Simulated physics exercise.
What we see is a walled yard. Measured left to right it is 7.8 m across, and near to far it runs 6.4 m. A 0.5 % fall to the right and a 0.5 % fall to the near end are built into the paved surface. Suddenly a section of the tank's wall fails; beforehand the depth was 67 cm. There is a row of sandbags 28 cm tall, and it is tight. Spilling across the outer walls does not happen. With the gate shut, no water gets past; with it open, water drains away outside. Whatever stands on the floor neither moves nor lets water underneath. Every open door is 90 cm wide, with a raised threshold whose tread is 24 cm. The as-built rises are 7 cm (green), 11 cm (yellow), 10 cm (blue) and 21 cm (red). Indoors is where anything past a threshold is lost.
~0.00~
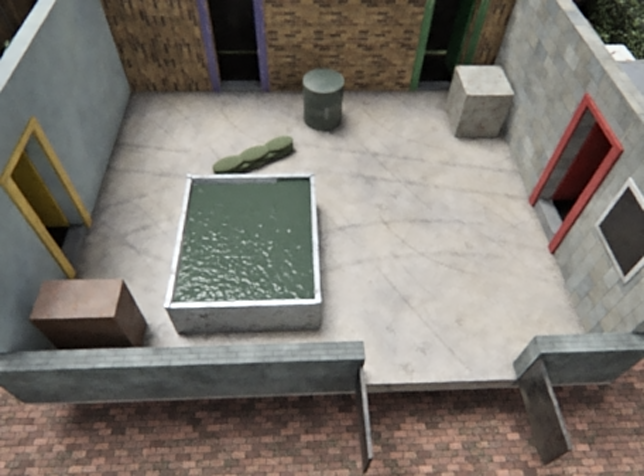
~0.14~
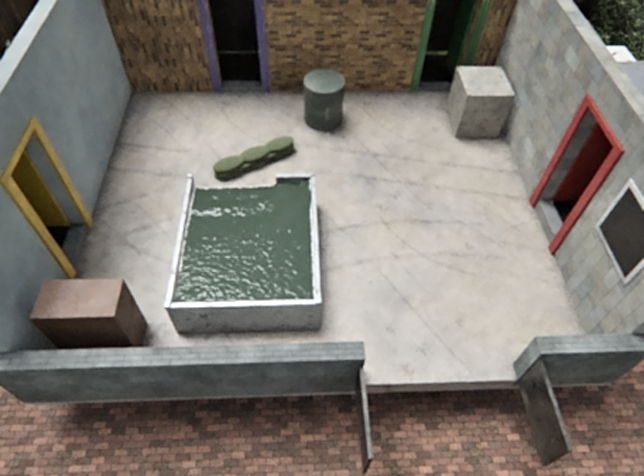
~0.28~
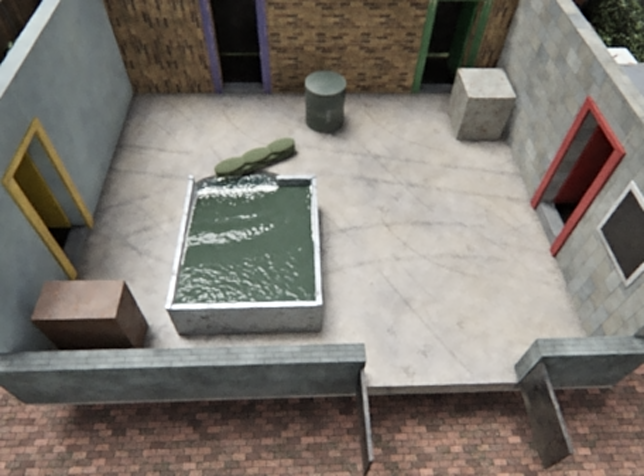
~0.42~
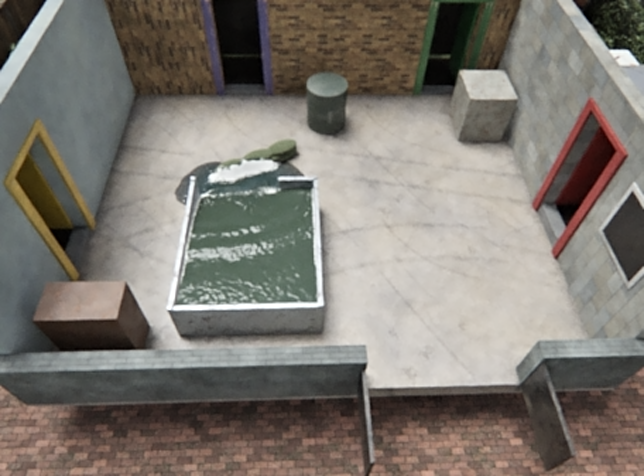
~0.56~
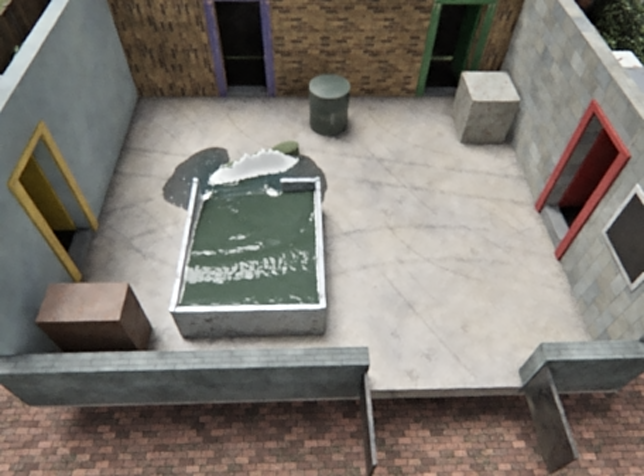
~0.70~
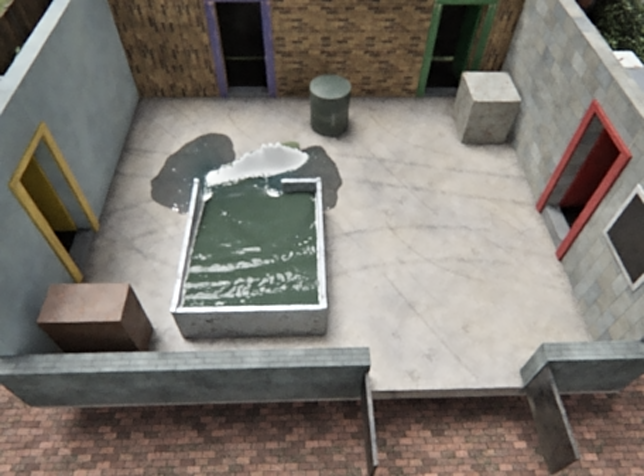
Dark green water in a pale-rimmed rectangular tank begins to ripple, then pours through its far side, foaming white around a lumpy green row of sandbags and spreading in dark patches left and right across the paving. The walled yard, seen from high above the near end, has yellow, purple, green and red doorframes. A brown block sits near left, a green cylinder and grey block farther back, as the view shifts very slightly.
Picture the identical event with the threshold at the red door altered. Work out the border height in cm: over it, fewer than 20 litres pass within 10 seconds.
Border at about 7.5 cm.
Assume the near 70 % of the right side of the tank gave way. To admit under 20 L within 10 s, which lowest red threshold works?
Then something near 22 cm.
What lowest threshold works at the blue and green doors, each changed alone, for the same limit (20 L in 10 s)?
About 7.5 cm at blue and 12.0 cm at green.
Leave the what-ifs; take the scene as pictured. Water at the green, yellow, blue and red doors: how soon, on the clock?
Arrives: Green 2.4 s / yellow 2.4 s / blue 1.8 s / red 3.0 s.
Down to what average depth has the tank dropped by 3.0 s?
About 29 centimetres on average.
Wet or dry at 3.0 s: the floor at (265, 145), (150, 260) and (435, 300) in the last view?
So the three spots come out swamped, spared, spared, in that order.
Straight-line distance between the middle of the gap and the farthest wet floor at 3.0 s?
6.2 metres.
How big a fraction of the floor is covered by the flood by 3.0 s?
Close to 60 per cent is wet.
After 1.4 s water covers 25 % of the floor, deepest (48 cm) near (239, 188); it has not reached the red door.
After 3.0 s water covers 60 % of the floor, deepest (30 cm) near (239, 188); it has not reached the red door.
After 10.0 s water covers 90 % of the floor, deepest (18 cm) near (602, 368); 9 cm at the red door, 0 litres in over its 21 cm threshold.
At the red door as built, the water arrived by 3.1 s and peaked near 11 cm at 8.2 s.
With a threshold of 6.5 cm, 33 litres would have come in within the 10 s; with 9 cm, 9 litres. So under 20 litres takes about 7.5 cm.
